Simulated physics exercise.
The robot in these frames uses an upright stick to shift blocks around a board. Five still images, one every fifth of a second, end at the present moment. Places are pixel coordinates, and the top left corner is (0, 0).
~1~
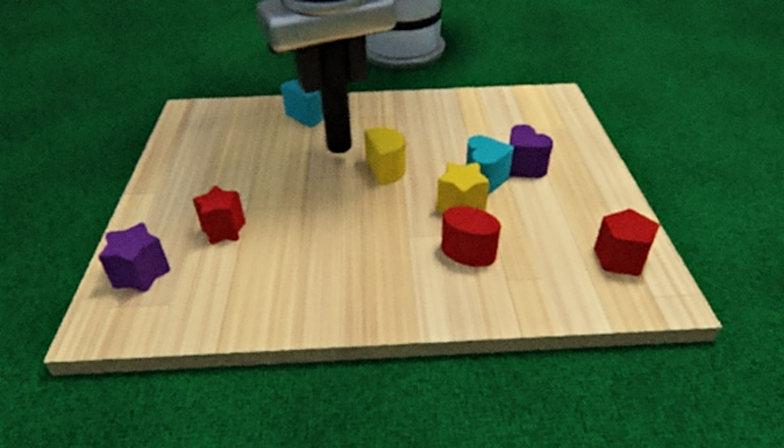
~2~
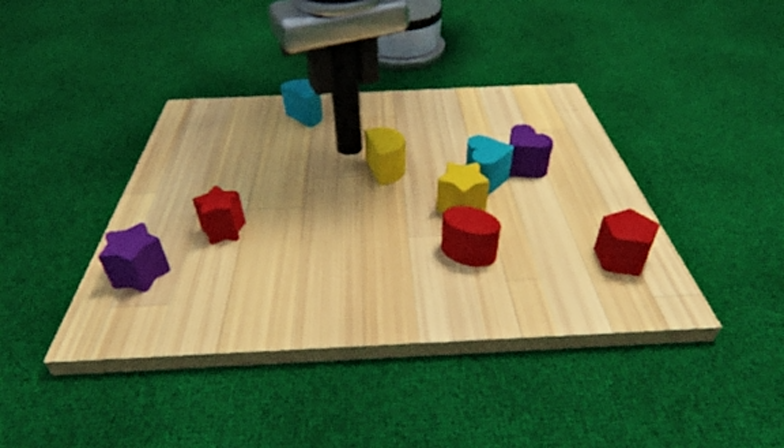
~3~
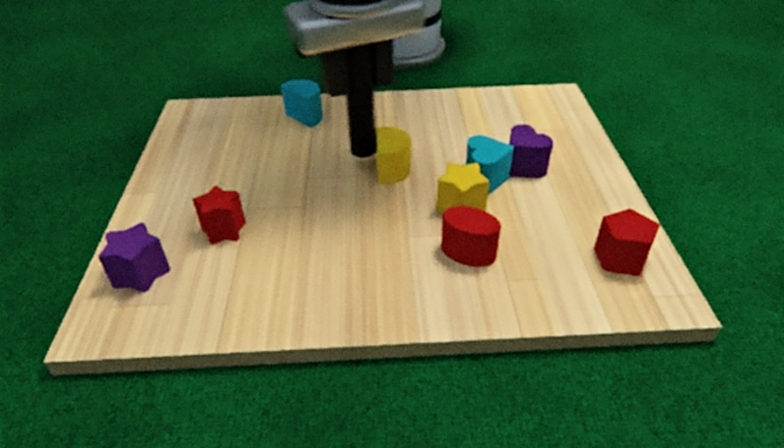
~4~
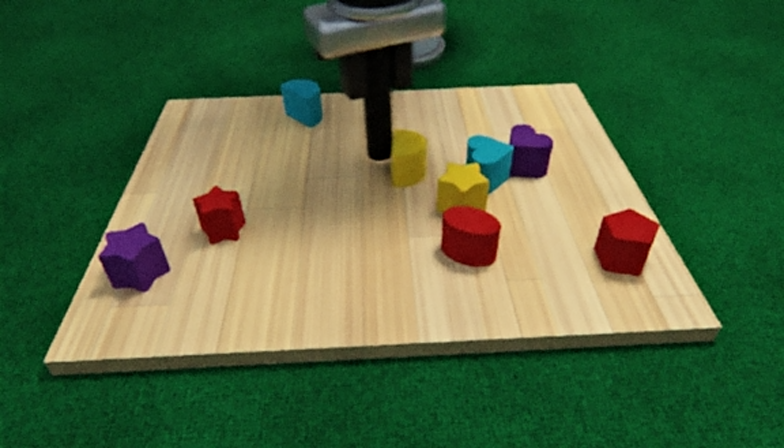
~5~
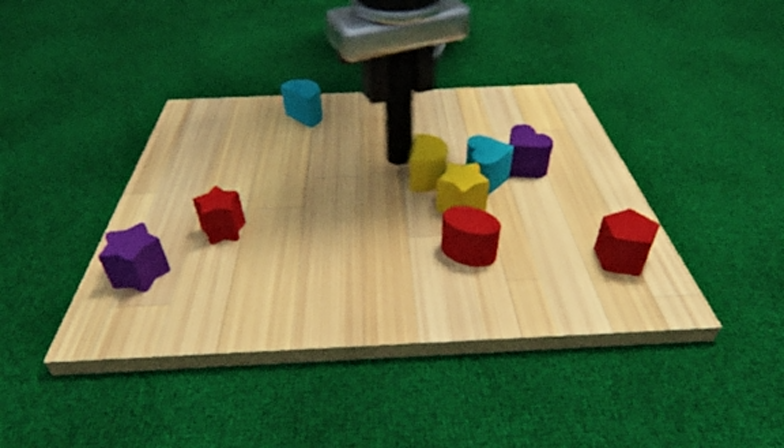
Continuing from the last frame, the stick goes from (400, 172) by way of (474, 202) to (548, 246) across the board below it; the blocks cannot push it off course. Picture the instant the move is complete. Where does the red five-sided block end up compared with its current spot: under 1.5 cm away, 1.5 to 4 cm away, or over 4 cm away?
Goes under 1.5 cm.
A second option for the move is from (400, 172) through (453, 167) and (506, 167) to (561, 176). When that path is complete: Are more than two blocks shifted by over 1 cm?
Yes, that is what happens.
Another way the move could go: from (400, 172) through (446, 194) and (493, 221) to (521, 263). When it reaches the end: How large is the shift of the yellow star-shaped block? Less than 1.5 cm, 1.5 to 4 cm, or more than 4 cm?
Distance: More than 4 cm.
The first path, step by step. One third of the way, stick (450, 177); yellow half-round block (482, 162), turned 15° anticlockwise; yellow star-shaped block (489, 190), turned 55° clockwise; turquoise heart-shaped block (514, 153), turned 15° anticlockwise; purple heart-shaped block (535, 133).
Two thirds of the way, stick (502, 199); yellow half-round block (534, 174), turned 50° anticlockwise; yellow star-shaped block (515, 207), turned 110° clockwise; turquoise heart-shaped block (546, 154), turned 50° anticlockwise; purple heart-shaped block (537, 132).
At the end, stick (551, 231); yellow half-round block (538, 175), turned 50° anticlockwise; yellow star-shaped block (534, 231), turned 185° clockwise; turquoise heart-shaped block (548, 154), turned 55° anticlockwise; purple heart-shaped block (537, 132); red five-sided block unmoved.
